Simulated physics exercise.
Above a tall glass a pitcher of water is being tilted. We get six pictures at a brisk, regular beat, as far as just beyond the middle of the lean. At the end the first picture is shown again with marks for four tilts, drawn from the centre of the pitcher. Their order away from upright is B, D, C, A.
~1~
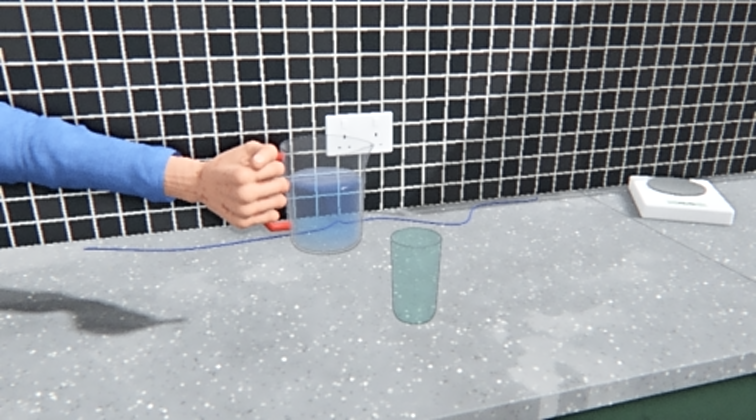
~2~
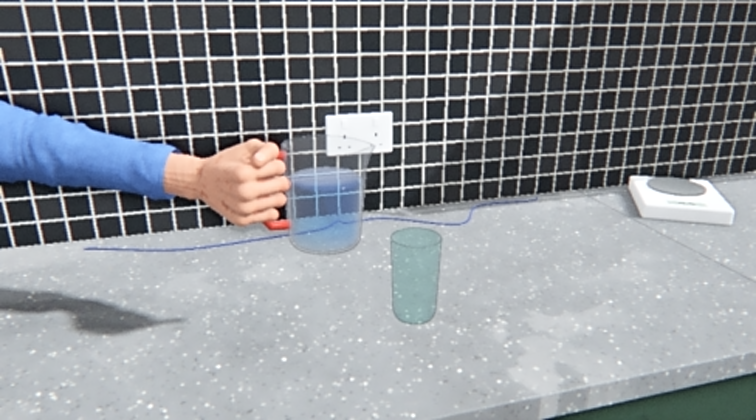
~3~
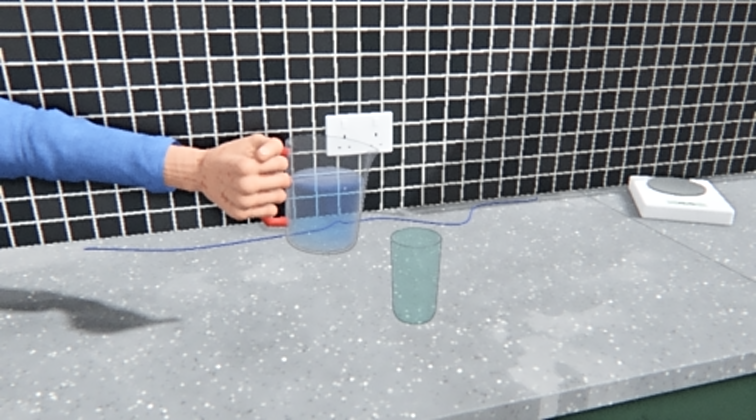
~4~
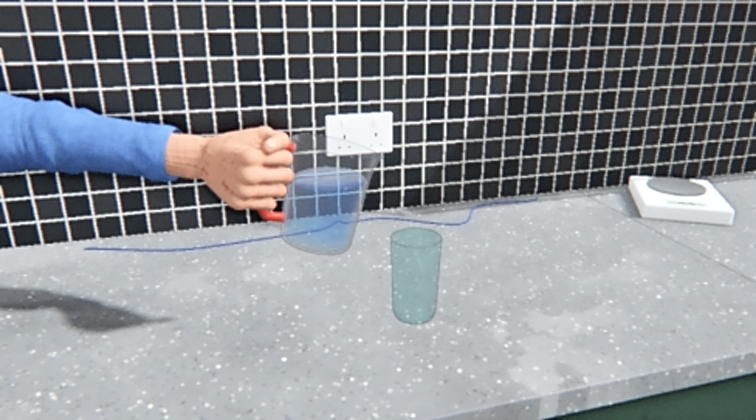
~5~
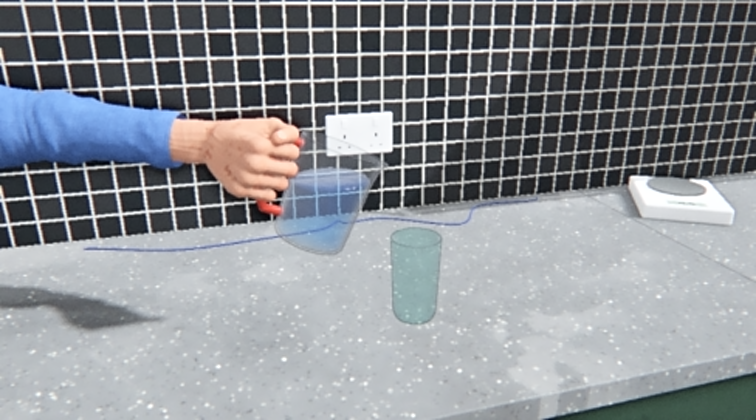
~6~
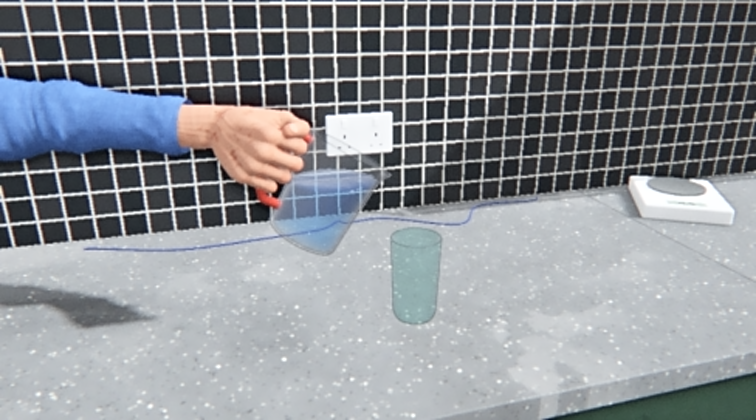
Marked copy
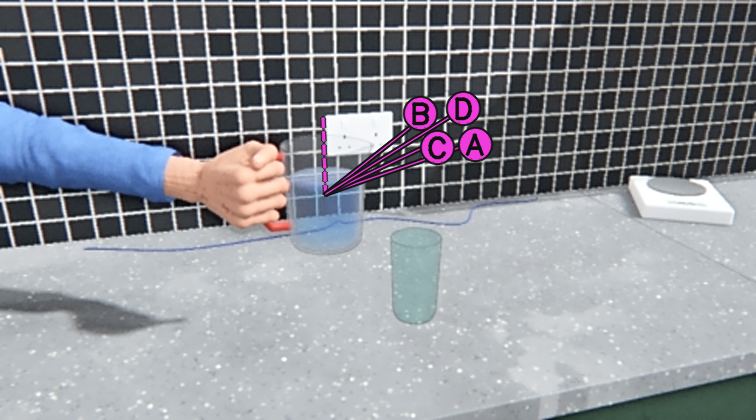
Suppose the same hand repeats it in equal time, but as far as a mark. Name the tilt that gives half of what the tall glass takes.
D beats the others.
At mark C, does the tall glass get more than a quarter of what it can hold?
Yes, clearly.
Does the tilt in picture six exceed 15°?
Yes, it does.
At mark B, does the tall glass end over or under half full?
Under half.
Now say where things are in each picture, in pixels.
Upright, lip at (372, 144); rim of the tall glass round (416, 237); nothing has left yet, in the first picture.
Upright, lip at (374, 145); nothing has left yet, in the second picture.
Tipped about 6°, lip at (377, 149); nothing has left yet, in the third picture.
Tipped about 13°, lip at (381, 155); nothing has left yet, in the fourth picture.
Tipped about 22°, lip at (386, 164); nothing has left yet, in the fifth picture.
Tipped about 31°, lip at (389, 173); nothing has left yet, in the sixth picture.
In magenta, A at (458, 147); B at (409, 128); C at (419, 149); D at (448, 117).
Choosing A, the tall glass ends with about 94 % of what it can hold; 4 % of the water is spilt.
Choosing B, the tall glass ends with about 30 % of what it can hold.
Choosing C, the tall glass ends with about 76 % of what it can hold.
Choosing D, the tall glass ends with about 51 % of what it can hold.
